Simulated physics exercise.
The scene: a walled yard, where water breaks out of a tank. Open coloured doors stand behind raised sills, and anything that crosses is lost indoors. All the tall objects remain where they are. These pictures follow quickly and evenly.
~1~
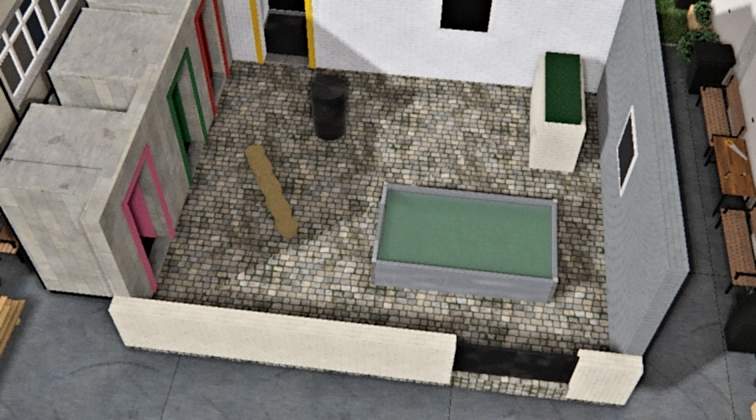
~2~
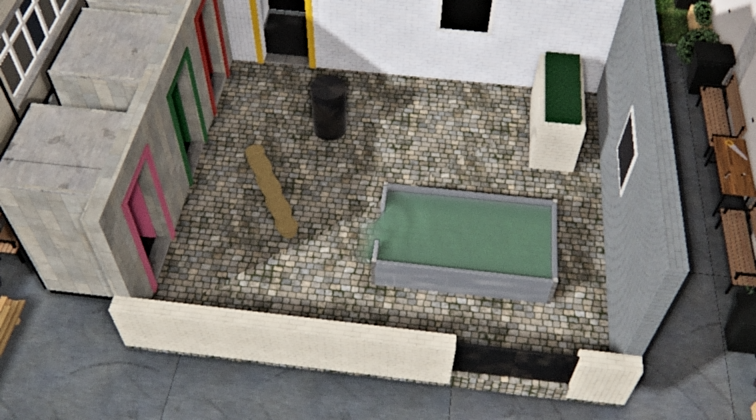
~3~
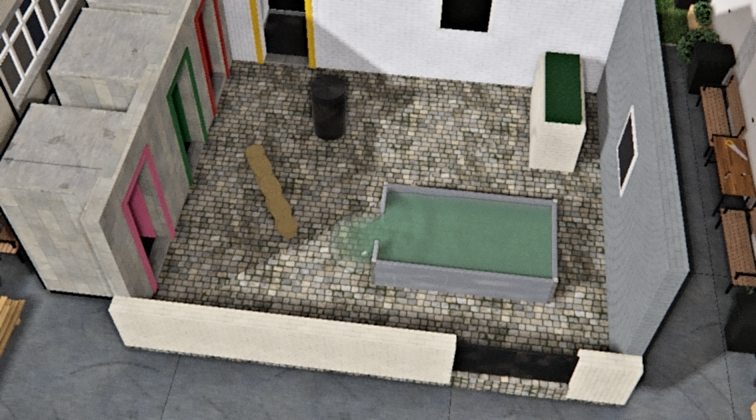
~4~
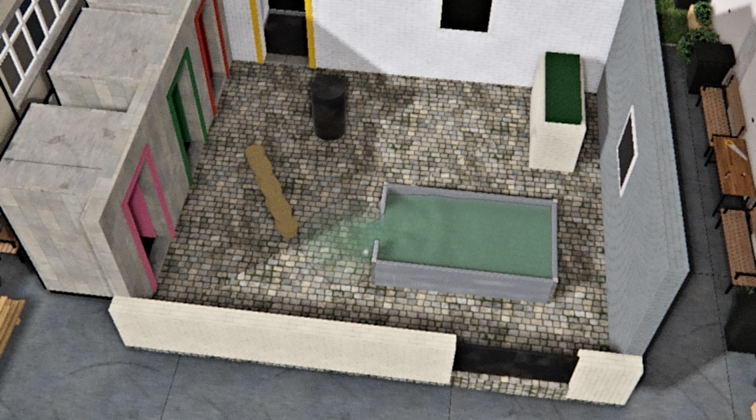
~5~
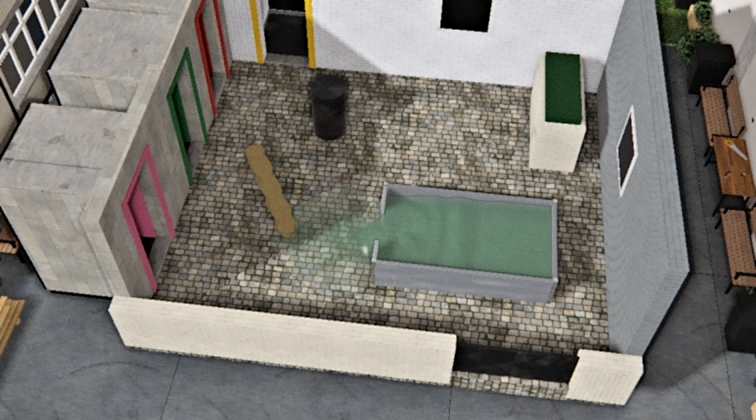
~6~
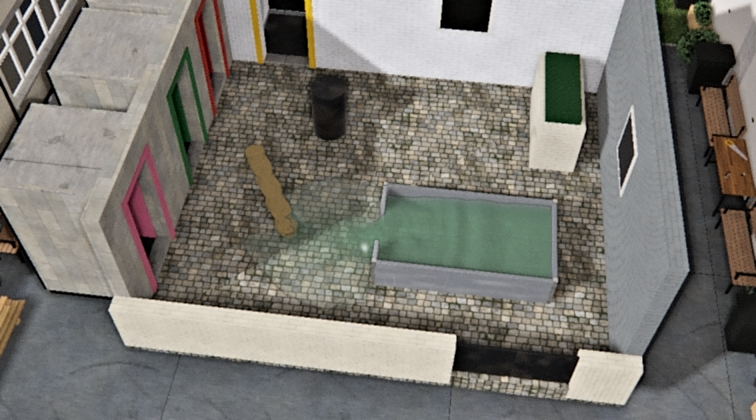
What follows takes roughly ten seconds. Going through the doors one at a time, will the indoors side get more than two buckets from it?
Yellow door: More than two buckets; red door: Two buckets at most; green door: More than two buckets; pink door: More than two buckets.
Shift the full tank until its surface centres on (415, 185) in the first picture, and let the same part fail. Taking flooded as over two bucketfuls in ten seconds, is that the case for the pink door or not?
As far as I can tell, pink stays within limits.
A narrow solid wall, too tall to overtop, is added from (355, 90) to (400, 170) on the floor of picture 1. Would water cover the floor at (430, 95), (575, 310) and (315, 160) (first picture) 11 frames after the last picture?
Taking the points in the order given, they are high and dry, high and dry and inundated.
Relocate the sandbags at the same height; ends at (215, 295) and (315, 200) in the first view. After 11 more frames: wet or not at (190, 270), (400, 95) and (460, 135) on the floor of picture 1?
Going through them, they'd be left unsoaked, then left unsoaked, then left unsoaked.
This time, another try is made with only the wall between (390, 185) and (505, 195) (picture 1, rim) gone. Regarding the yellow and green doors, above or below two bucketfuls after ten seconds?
Yellow door: Crosses the line; green door: Crosses the line.
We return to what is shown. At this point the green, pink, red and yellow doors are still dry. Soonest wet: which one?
First in line is the pink one.
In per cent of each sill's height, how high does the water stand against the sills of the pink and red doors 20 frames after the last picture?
Depth ratios, approx.: 200 and 50 percent.
A moment on, water covers 20 % of the floor; the yellow door not reached, the red door not reached, the green door not reached, the pink door wet at the sill, nothing in.
Next, water covers 30 % of the floor; the yellow door not reached, the red door not reached, the green door not reached, the pink door under two buckets in.
Then, water covers 40 % of the floor; the yellow door over two buckets in, the red door wet at the sill, nothing in, the green door wet at the sill, nothing in, the pink door over two buckets in.
Later, water covers 50 % of the floor; the yellow door far over two buckets in, the red door wet at the sill, nothing in, the green door under two buckets in, the pink door over two buckets in.
In the end, water covers 80 % of the floor; the yellow door far over two buckets in, the red door wet at the sill, nothing in, the green door over two buckets in, the pink door far over two buckets in.
